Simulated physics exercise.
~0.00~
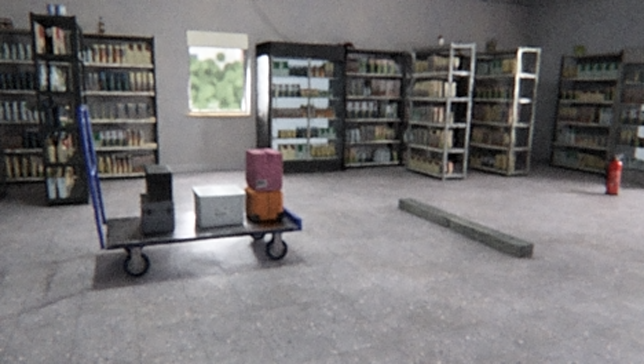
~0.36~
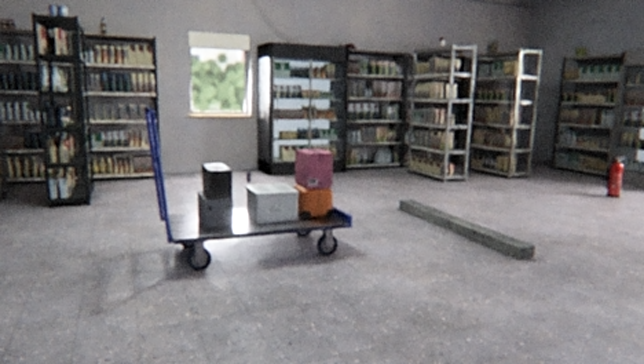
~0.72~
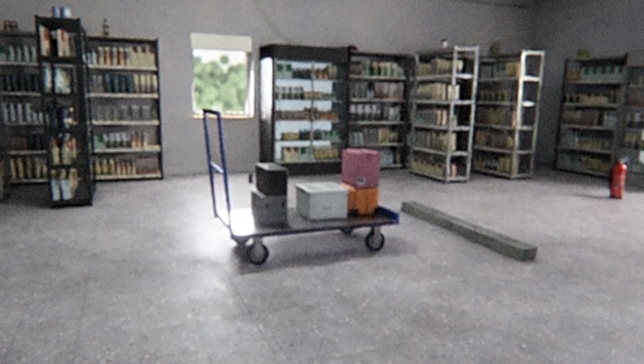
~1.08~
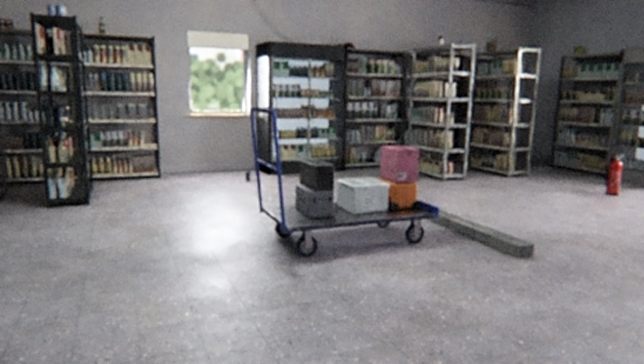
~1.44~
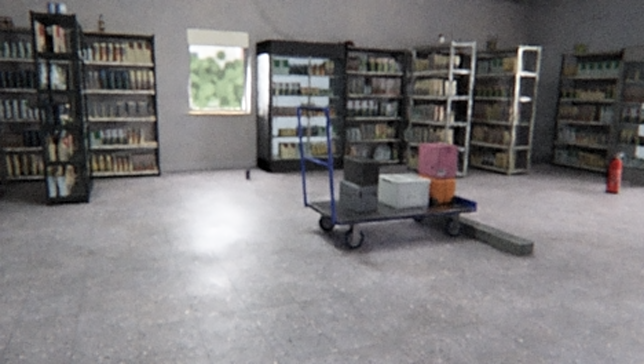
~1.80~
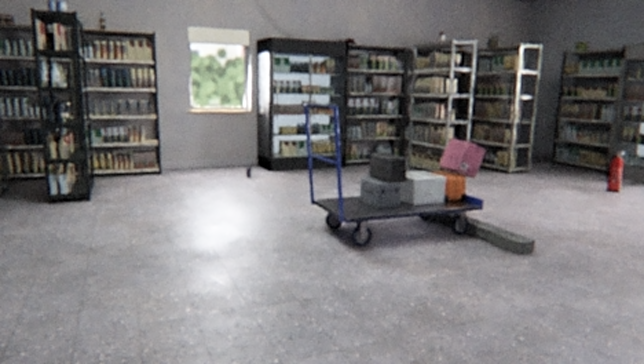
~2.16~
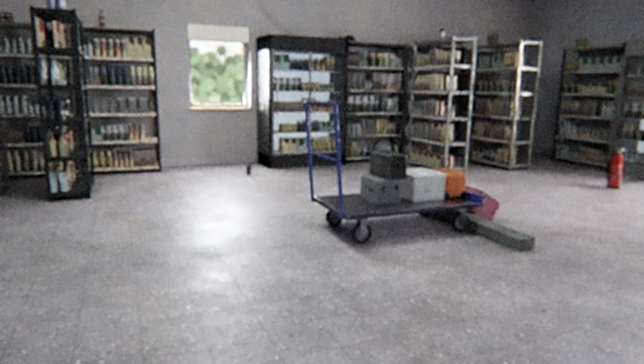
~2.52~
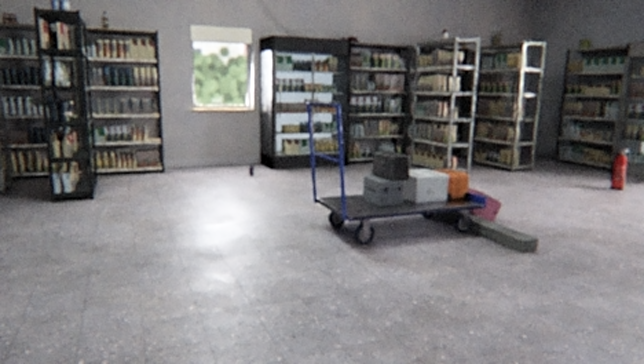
A blue-handled flat trolley carrying five boxes rolls rightward across the grey floor of a room lined with stocked shelves, seen from a slightly swaying viewpoint. A black box sits on a grey one near the handle, a whitish box rests in the middle, and a pink box is stacked on an orange one at the right. The trolley reaches a low grey kerb and stops abruptly. The pink box tips forward, tumbles off the front and comes to rest beside the kerb, while the other four boxes remain on the deck, the black one still on top.
